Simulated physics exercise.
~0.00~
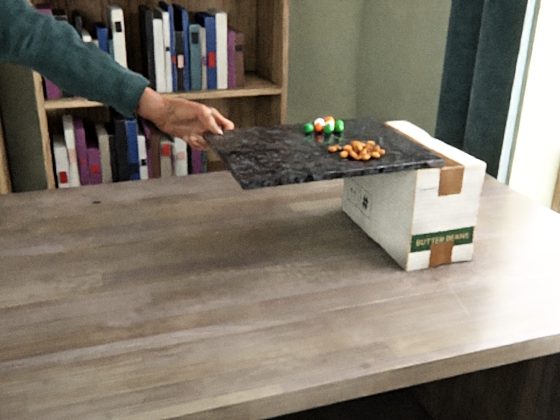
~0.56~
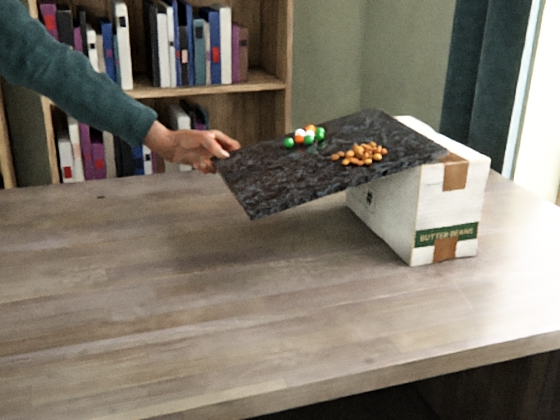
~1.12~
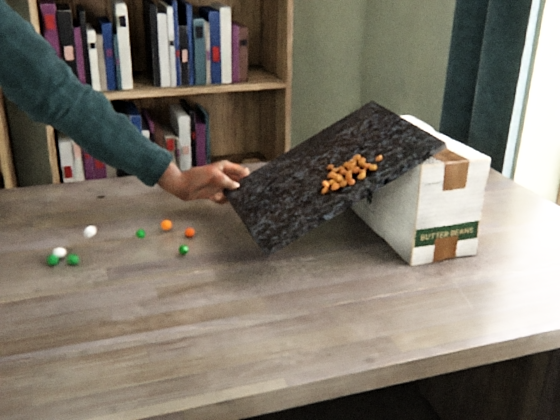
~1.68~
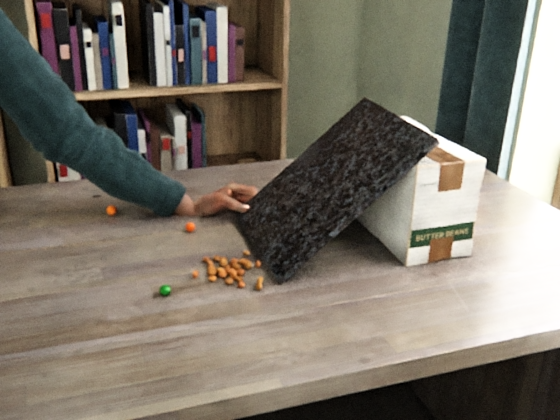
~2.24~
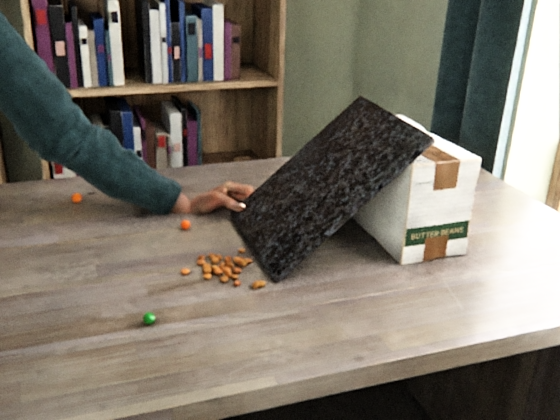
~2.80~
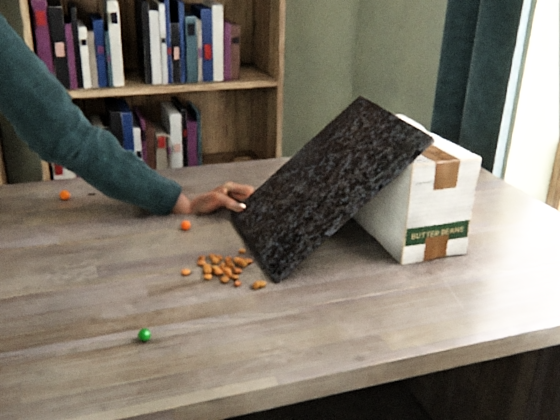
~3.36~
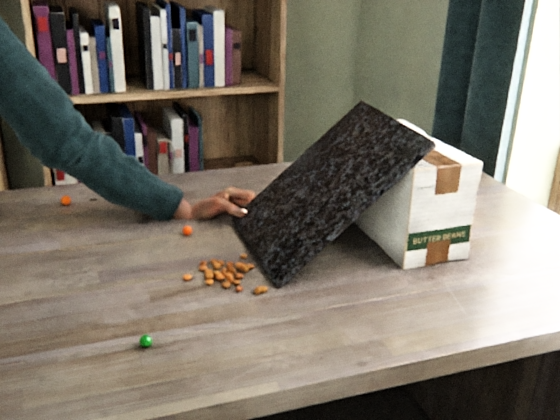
Colourful balls rolling away across a table as a hand lowers a dark board, orange-brown nuggets sliding later and piling at its foot.
